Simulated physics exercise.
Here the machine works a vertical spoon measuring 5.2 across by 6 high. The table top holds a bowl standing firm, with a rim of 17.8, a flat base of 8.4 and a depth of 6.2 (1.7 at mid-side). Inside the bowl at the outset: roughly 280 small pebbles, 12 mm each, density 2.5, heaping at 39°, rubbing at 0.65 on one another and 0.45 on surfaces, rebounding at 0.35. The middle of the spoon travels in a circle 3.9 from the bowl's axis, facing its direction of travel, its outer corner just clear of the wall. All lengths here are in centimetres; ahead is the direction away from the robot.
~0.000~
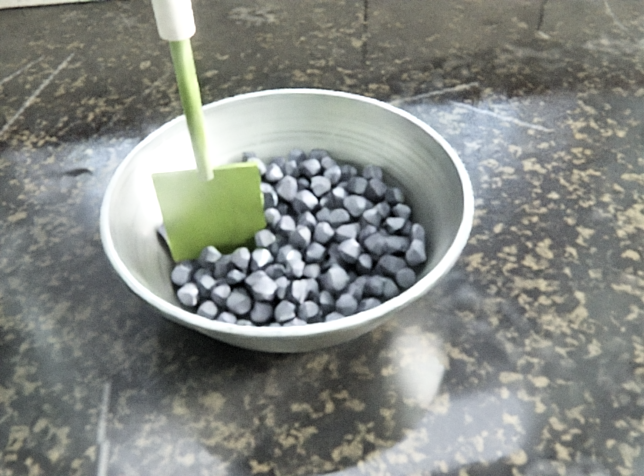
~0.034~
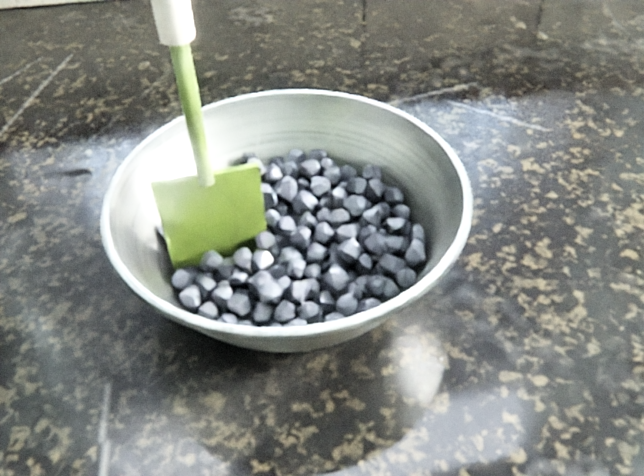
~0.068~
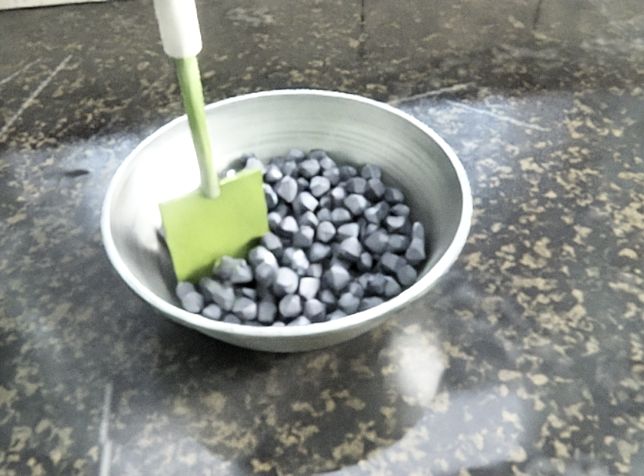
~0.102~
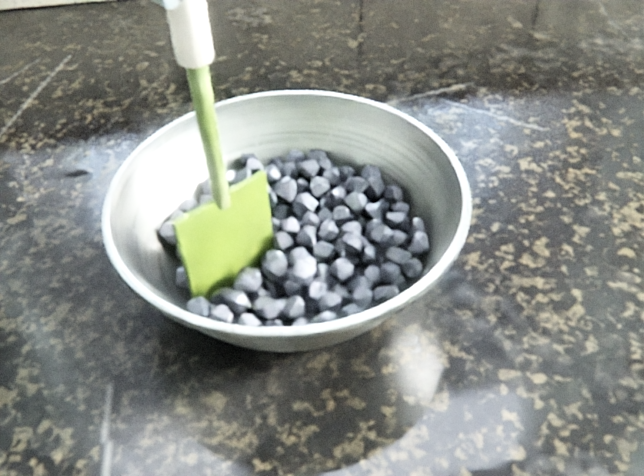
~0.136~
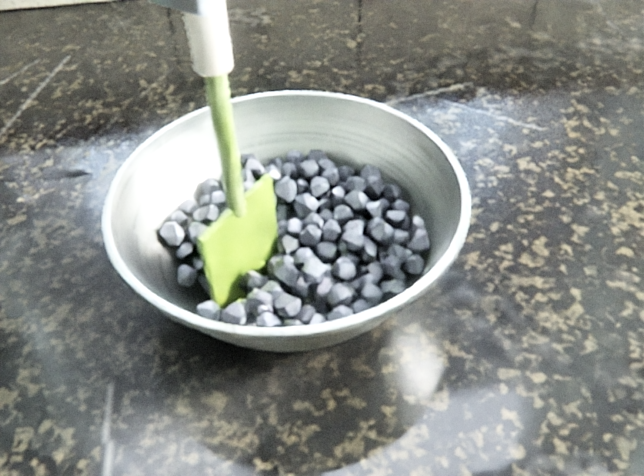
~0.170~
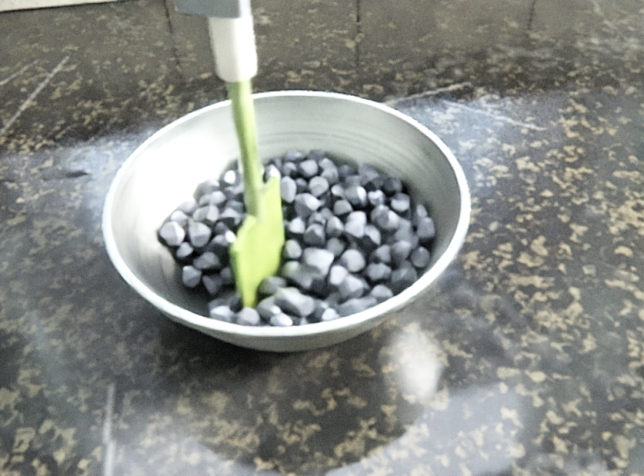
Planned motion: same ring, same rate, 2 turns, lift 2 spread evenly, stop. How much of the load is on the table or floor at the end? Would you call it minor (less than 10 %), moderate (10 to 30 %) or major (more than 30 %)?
I would call it moderate.
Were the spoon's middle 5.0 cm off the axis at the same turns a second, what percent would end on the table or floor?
Around 0 in a hundred, in that case.
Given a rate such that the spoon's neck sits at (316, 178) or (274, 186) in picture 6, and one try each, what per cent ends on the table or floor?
Near 30 in a hundred for the first and near 20 in a hundred for the second.
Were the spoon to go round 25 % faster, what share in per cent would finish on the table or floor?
Estimated share: Near 20 %.
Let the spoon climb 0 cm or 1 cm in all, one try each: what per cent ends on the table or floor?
It comes to about 30 per cent and about 20 per cent.
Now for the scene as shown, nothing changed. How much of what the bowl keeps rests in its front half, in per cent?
Roughly 45 per cent.
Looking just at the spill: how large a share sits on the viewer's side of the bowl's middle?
Estimate: Some 30 in a hundred.
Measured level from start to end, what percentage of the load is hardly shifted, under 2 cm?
I'd put it at about 10 in a hundred.
By 0.77 s, 323° round, highest piece 8 above the table; 245 in the bowl, 29 on the table or floor, 3 in flight or on the tool.
By 1.37 s, 222° round, highest piece 7 above the table; 228 in the bowl, 49 on the table or floor.
By 1.87 s, 0° round, highest piece 5 above the table; 227 in the bowl, 50 on the table or floor.
By 2.57 s, 0° round, highest piece 5 above the table; 227 in the bowl, 50 on the table or floor.
Final count, 227 in the bowl, 50 on the table or floor. That is 18 % on the table or floor.
